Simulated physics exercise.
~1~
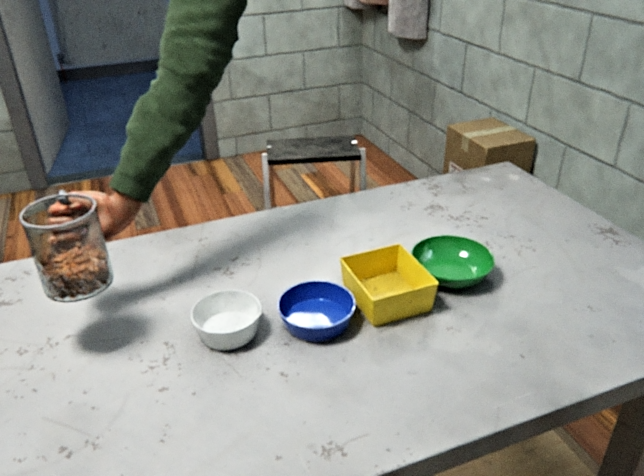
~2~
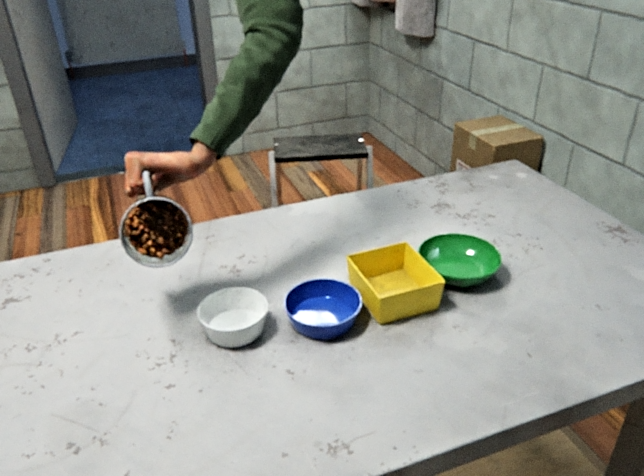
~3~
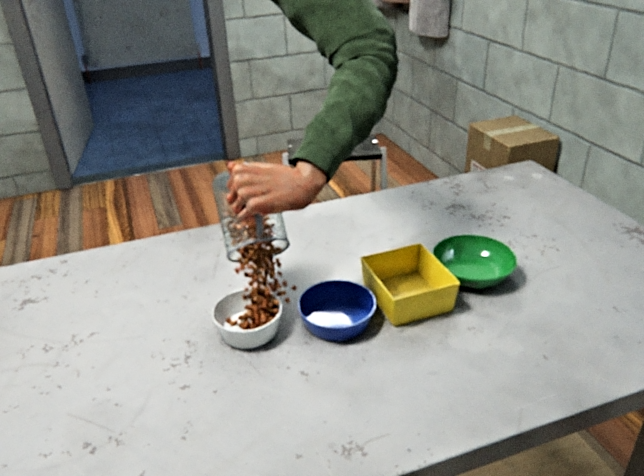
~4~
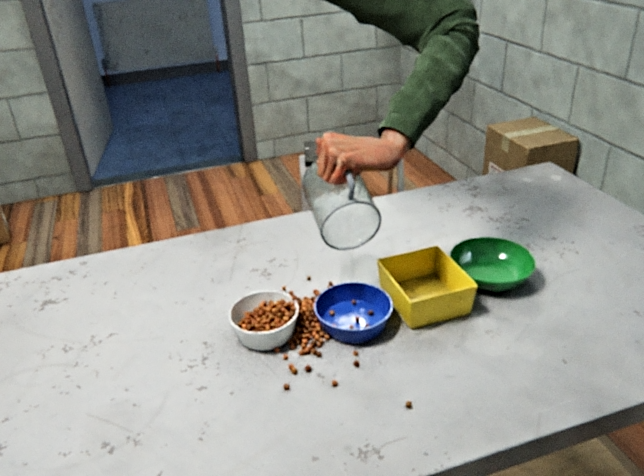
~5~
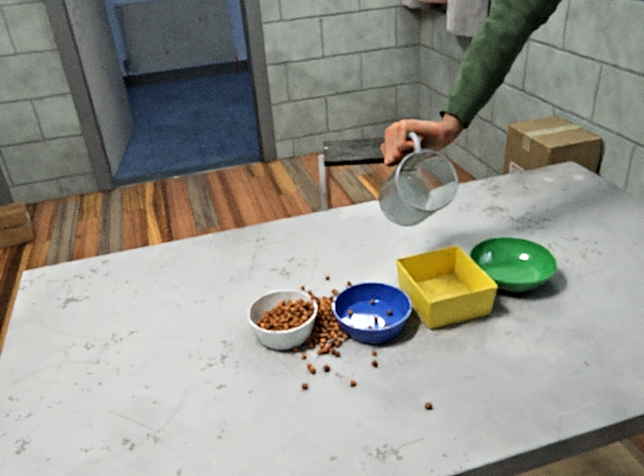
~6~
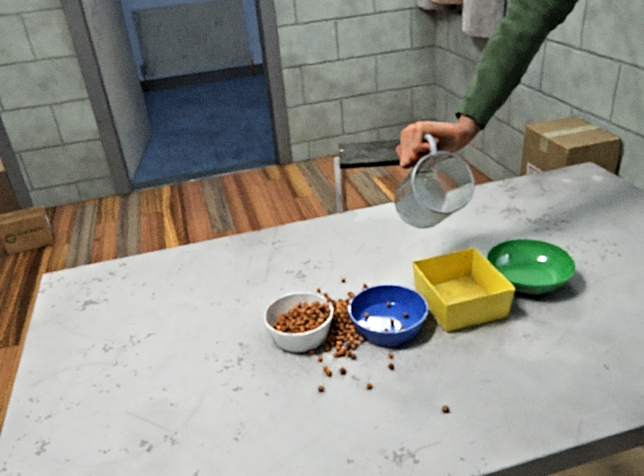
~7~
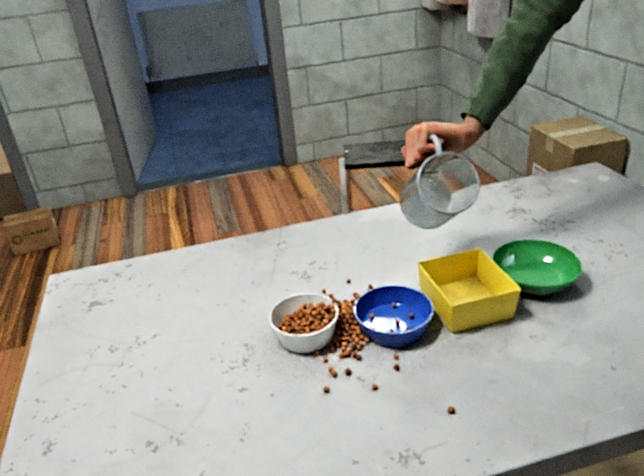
We see a green-sleeved arm move a clear jug of brown cereal balls rightward over a table, tipping it above a white dish. Most land there, many scatter on the table, and a few reach the blue dish, while the yellow tin and green bowl stay empty beneath the emptied, still-tilted jug.
